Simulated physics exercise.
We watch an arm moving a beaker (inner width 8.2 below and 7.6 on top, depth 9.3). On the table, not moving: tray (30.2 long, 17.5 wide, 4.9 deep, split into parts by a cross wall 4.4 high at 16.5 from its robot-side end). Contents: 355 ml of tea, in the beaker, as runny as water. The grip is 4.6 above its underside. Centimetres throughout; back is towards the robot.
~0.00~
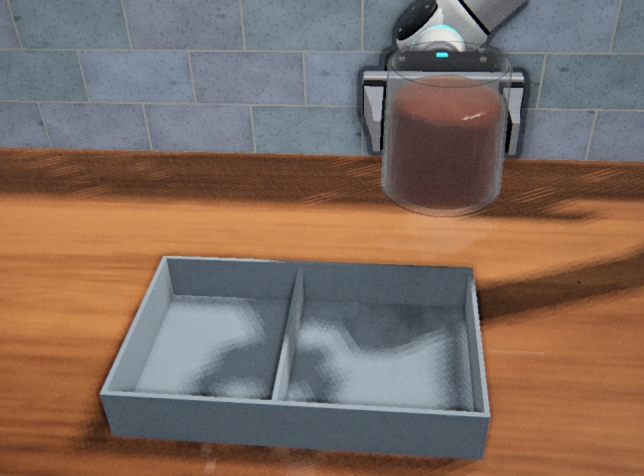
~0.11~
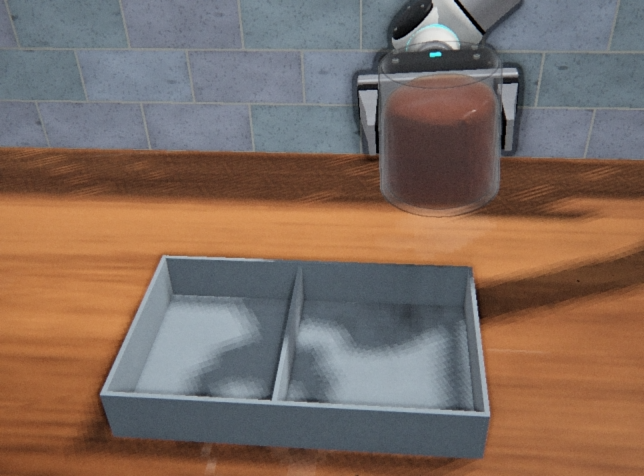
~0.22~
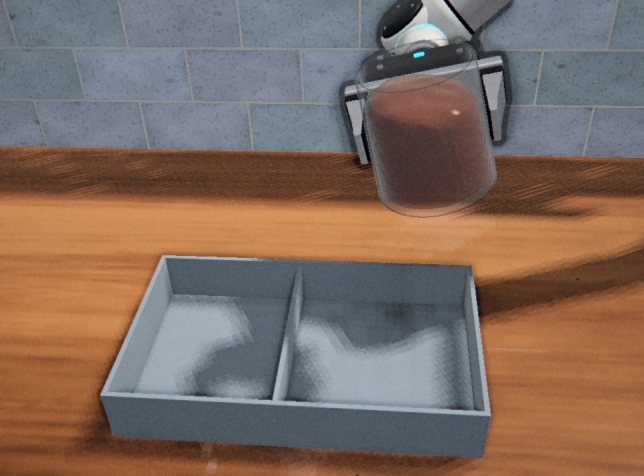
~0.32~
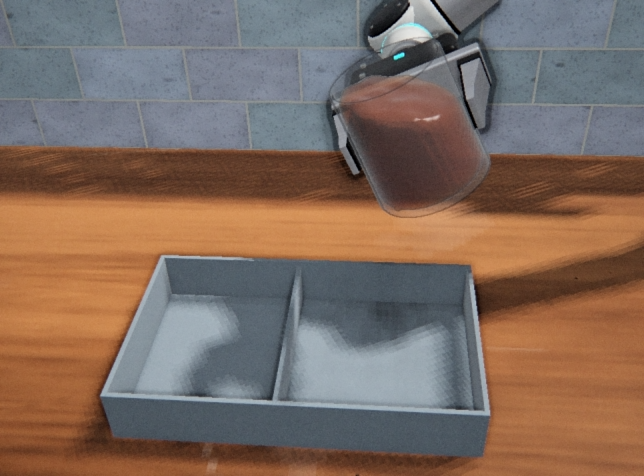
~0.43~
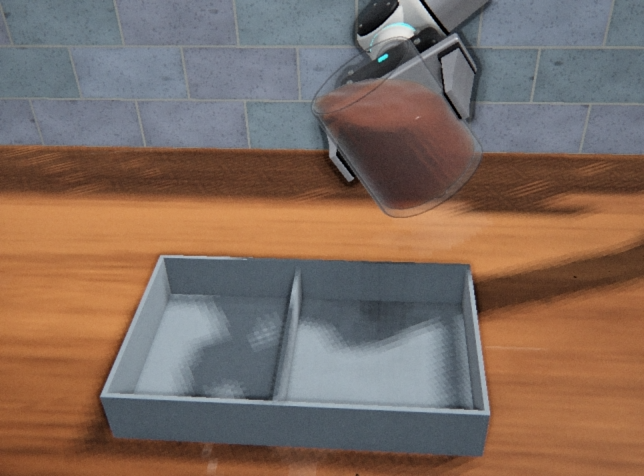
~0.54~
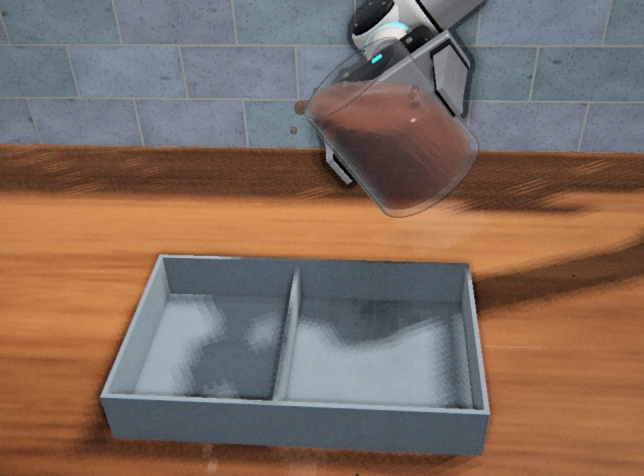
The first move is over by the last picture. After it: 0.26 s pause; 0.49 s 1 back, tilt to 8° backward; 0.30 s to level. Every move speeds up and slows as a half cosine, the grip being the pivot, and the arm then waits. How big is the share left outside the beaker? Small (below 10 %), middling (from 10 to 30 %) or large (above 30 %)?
Share outside the beaker: Small (below 10 %).
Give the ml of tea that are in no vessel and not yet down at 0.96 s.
About 5 ml.
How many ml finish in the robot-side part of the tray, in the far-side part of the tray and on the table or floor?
About 5, 5, 0 ml.
After 0.96 s, tilted 26° forward, liquid up to 27 above the table; 345 ml in the beaker, 5 ml in the far-side part, 5 ml in the air or running down outside.
After 1.38 s, tilted 6° backward, liquid up to 28 above the table; 345 ml in the beaker, 5 ml in the robot-side part, 5 ml in the far-side part.
After 1.79 s, level, liquid up to 28 above the table; 345 ml in the beaker, 5 ml in the robot-side part, 5 ml in the far-side part.
After 2.59 s, level, liquid up to 28 above the table; 345 ml in the beaker, 5 ml in the robot-side part, 5 ml in the far-side part.
In the end, 345 ml in the beaker, 5 ml in the robot-side part, 5 ml in the far-side part. That is 3 % outside the beaker.
